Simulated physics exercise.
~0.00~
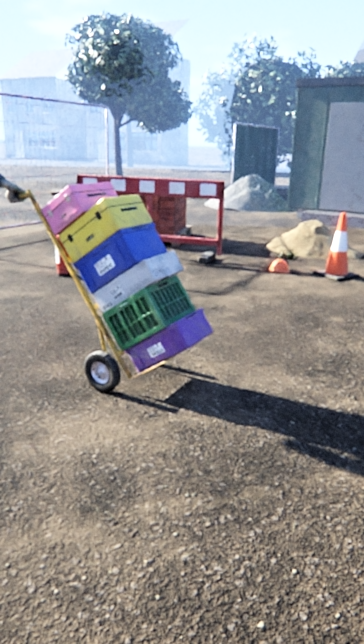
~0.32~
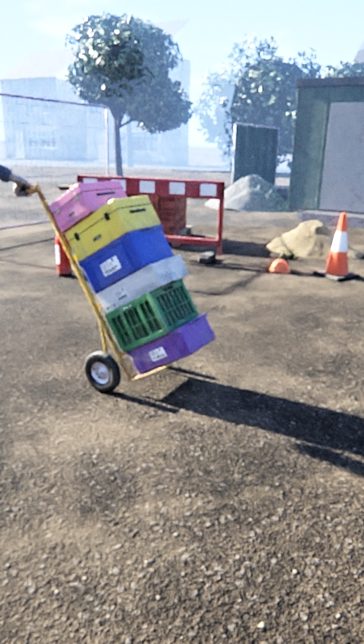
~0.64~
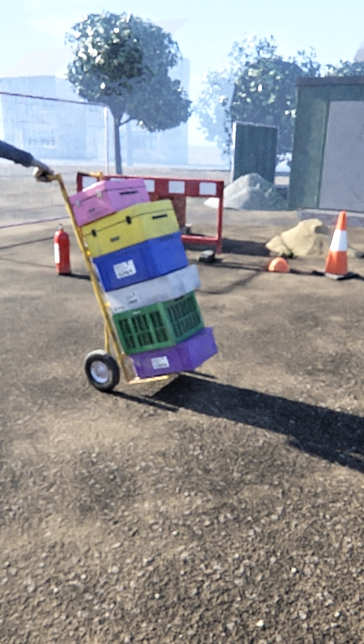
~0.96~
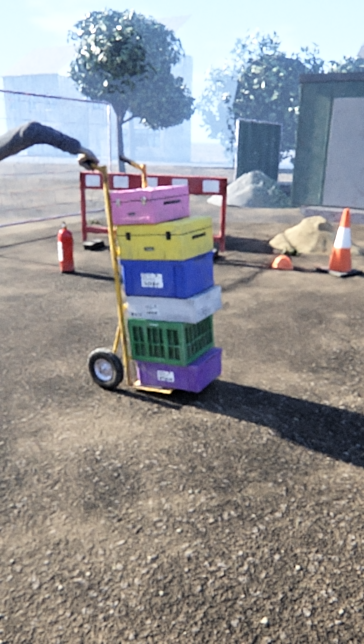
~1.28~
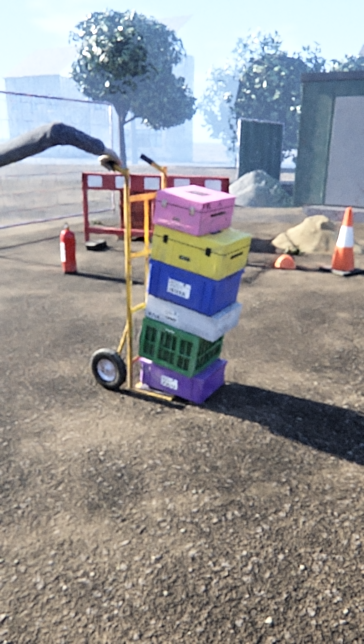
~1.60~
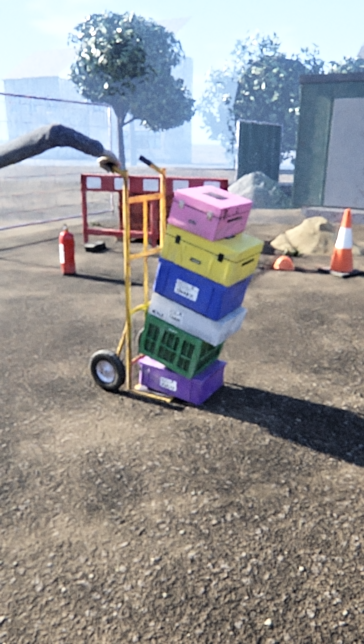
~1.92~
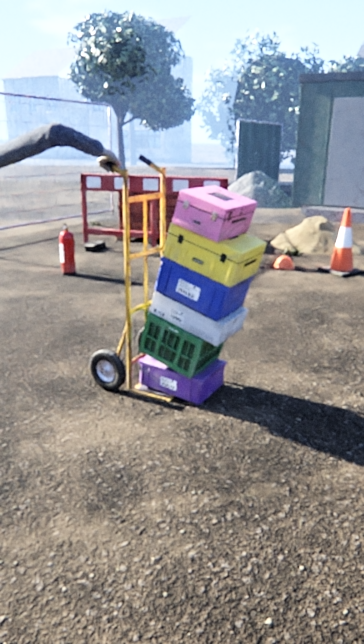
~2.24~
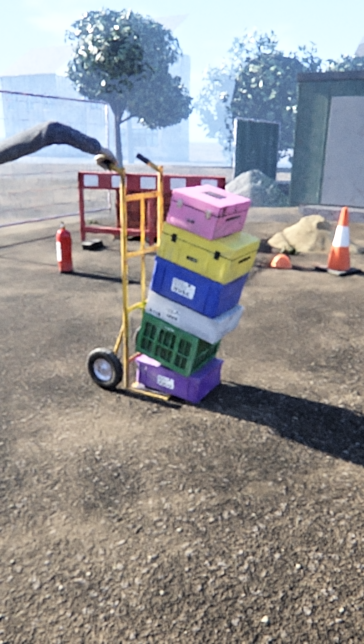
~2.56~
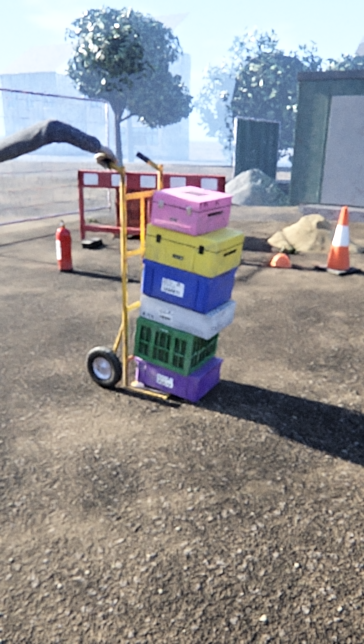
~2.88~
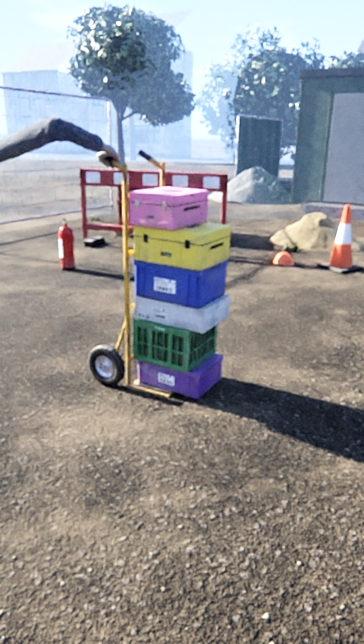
A yellow sack truck stacked with colourful boxes leans back to the left on a sunlit tarmac yard, seen from the side by a slightly swaying camera. From the bottom up, the load is purple, green, white, blue, yellow and pink, with a red barrier behind and an orange cone to the right. A dark-sleeved arm at the left pushes the handle up, swinging the truck upright. As it stops, the boxes above the purple tote tip rightward together, hang tilted, then rock back left. The stack ends standing straight, still on the upright truck, with the hand on the handle.
